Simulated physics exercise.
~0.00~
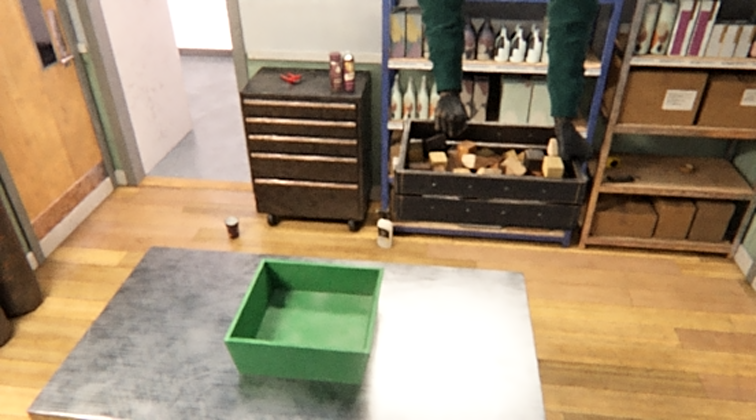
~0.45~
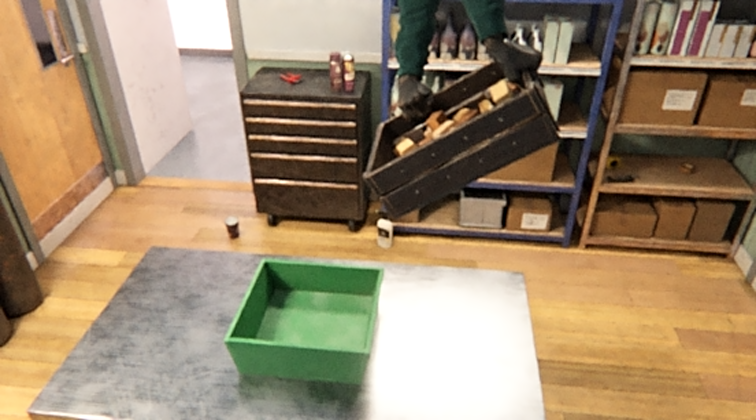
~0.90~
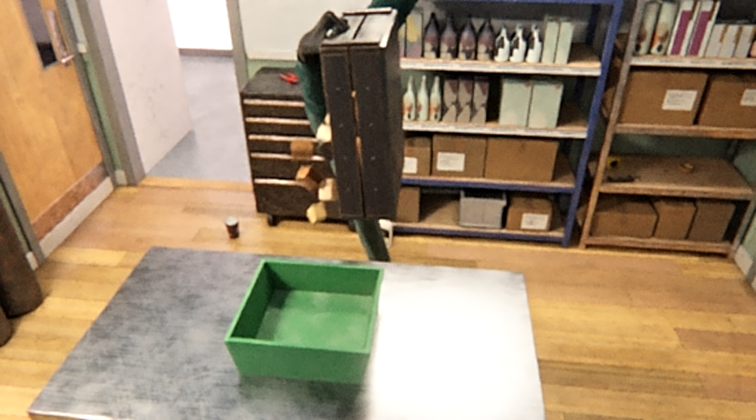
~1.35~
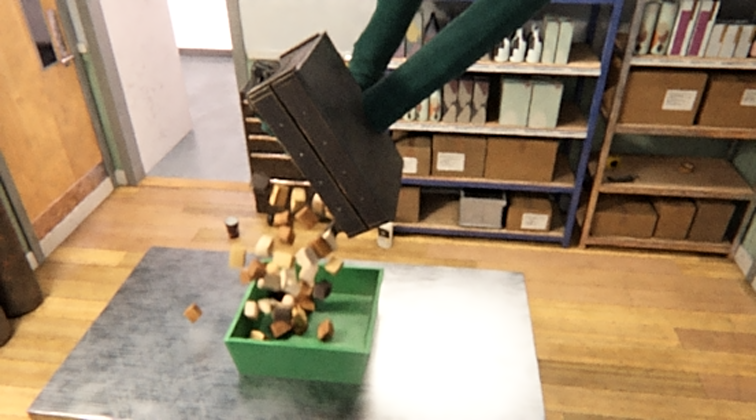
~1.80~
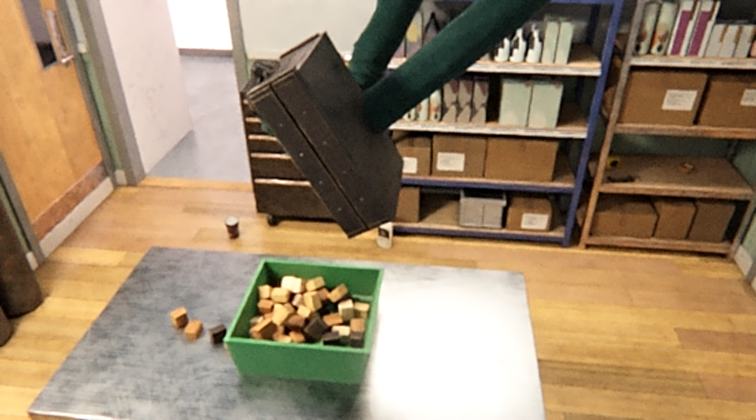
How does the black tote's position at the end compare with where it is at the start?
At the start the black tote is on the right, upright in front of the blue shelves. By the end it is further left and a little higher, held tipped over above the green basket.
